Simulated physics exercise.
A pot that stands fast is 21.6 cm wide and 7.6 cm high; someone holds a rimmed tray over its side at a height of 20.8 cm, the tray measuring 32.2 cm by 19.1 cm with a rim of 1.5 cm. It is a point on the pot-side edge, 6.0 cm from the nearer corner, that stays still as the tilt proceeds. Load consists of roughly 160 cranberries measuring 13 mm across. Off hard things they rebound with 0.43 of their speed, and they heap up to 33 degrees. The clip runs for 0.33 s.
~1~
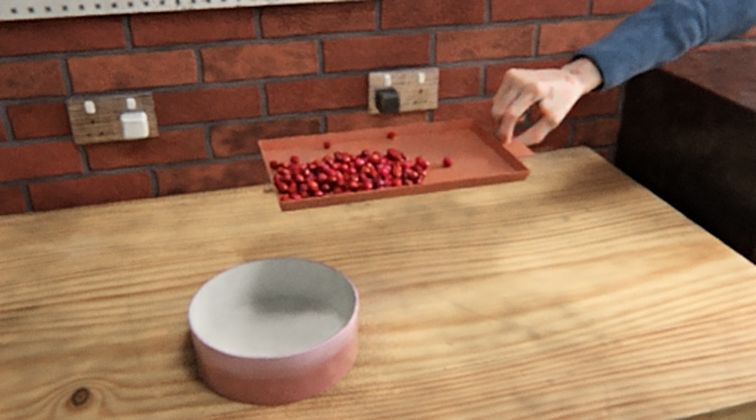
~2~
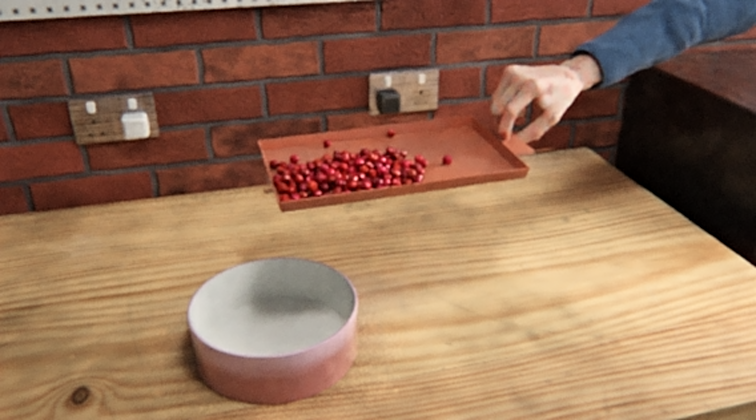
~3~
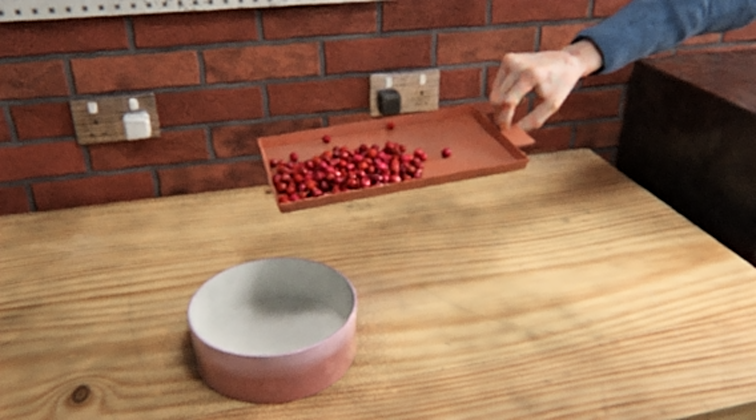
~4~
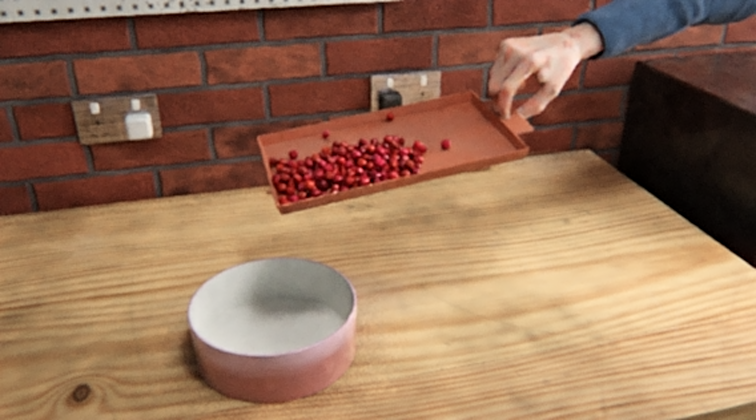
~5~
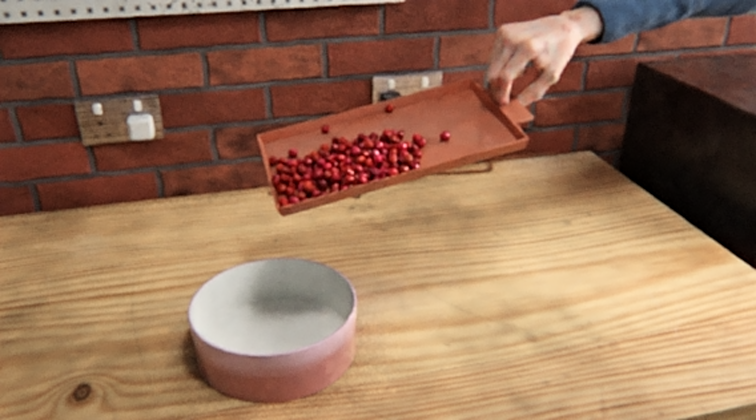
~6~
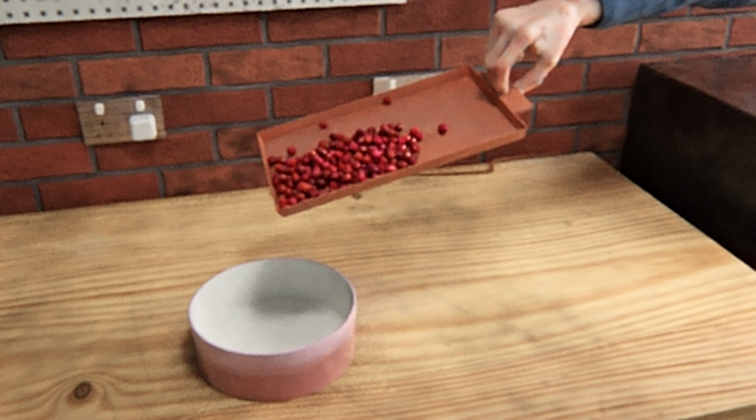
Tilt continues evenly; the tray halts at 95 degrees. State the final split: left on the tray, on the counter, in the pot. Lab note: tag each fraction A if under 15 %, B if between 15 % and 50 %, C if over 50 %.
Left on the tray = A, counter = A, pot = C.
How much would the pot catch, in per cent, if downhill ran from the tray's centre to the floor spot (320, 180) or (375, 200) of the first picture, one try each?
The share comes to roughly 75 in a hundred, then roughly 85 in a hundred.
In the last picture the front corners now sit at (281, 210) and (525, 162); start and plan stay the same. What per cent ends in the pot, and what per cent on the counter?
Final per cent - pot 85, counter 15.
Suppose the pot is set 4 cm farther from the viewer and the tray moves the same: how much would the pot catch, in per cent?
Close to 100 per cent, then.
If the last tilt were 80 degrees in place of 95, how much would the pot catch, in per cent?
I'd say close to 95 percent.
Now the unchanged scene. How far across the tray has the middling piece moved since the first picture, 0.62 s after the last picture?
Roughly 2 cm.
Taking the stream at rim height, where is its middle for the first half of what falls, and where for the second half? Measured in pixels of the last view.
(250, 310) or so first, later (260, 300).
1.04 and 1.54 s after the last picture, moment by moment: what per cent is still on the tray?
Earlier moment 75, later moment 0.
Then, 0.62 s after the last picture, tilt 53 degrees; the tray holds 100 %, the pot 0 %.
Then, 1.04 s after the last picture, tilt 78 degrees; the tray holds 75 %, the pot 25 %.
Then, 1.54 s after the last picture, tilt 95 degrees; the tray holds 0 %, the pot 90 %.
In the end, tray 0 %, counter 0 %, pot 100 %.
